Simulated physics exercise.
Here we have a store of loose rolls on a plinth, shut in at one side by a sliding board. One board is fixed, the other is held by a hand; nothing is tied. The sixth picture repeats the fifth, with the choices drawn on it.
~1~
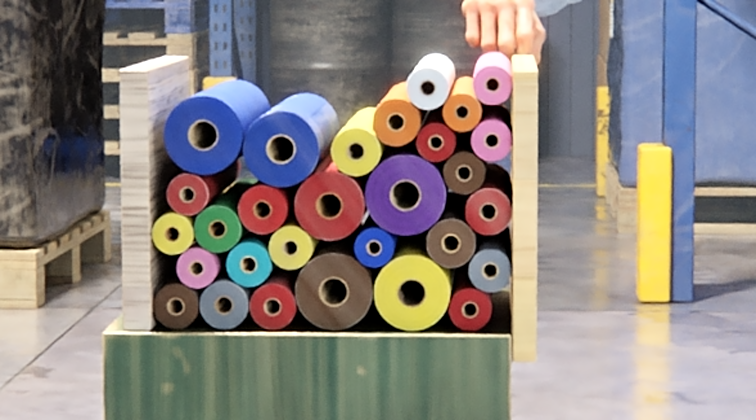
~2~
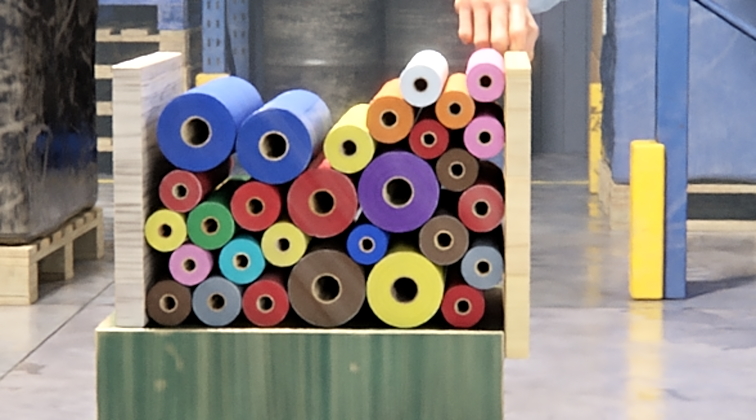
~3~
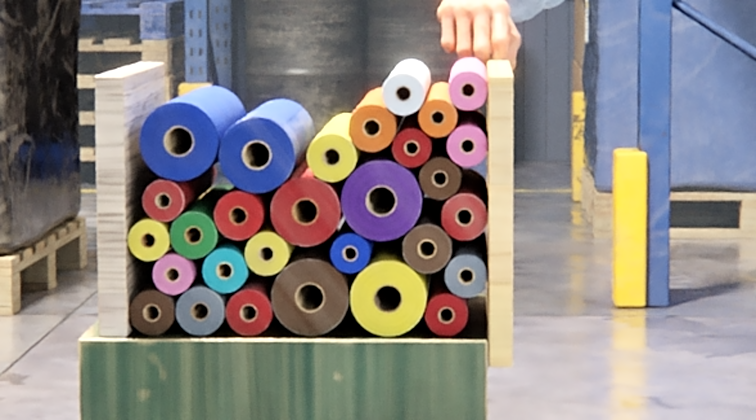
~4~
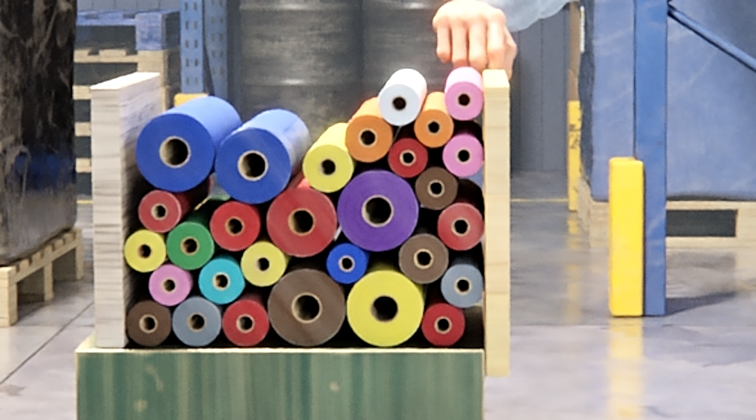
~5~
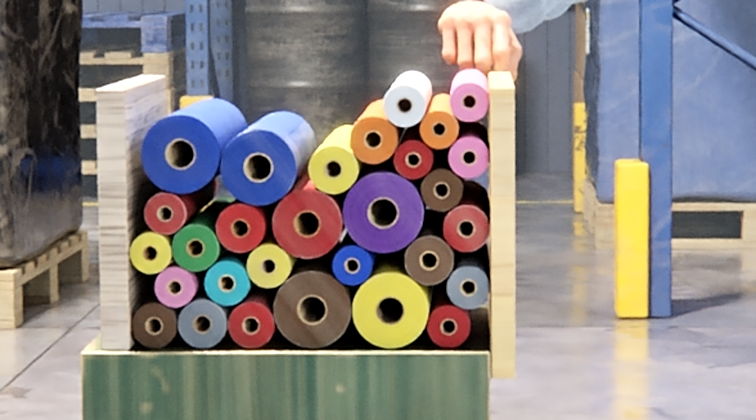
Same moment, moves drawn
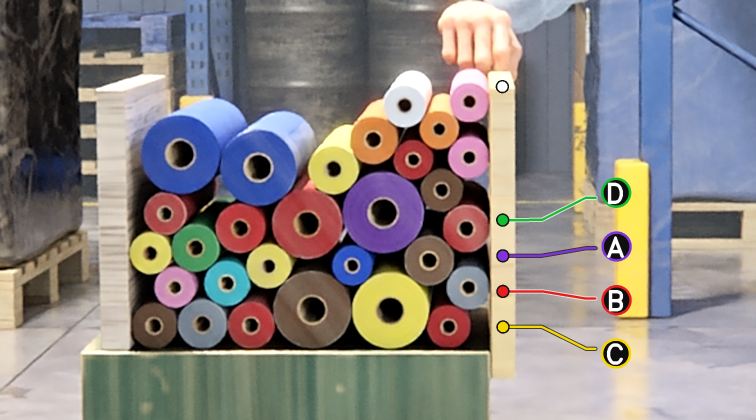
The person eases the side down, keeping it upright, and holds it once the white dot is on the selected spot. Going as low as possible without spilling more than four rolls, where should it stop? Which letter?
Stop at A.
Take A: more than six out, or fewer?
It loses fewer than six.
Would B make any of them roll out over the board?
At B: Yes.
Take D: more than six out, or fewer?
At D, fewer than six.
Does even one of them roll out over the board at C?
Yes, at C.
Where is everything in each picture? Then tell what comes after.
In the first frame, a brown roll (176, 307); a red roll (471, 309); a purple roll (406, 195).
In the second frame, a purple roll (399, 191); a red roll (322, 202).
In the third frame, a yellow roll (149, 240); an orange roll (372, 128).
In the fourth frame, side board (496, 210); a brown roll (148, 324).
In the fifth frame, a red roll (449, 326); a purple roll (384, 212); a red roll (307, 223).
On the marked copy, A at (503, 256); B at (503, 291); C at (503, 327); D at (503, 220); the white dot at (503, 86).
Taking A. A third of the way, top of the board (490, 166).
Two thirds of the way, top of the board (490, 253).
When it is over, top of the board (490, 255), three out over the board.
As for the rest, B more than four out over the board; C more than four out over the board; D three out over the board.
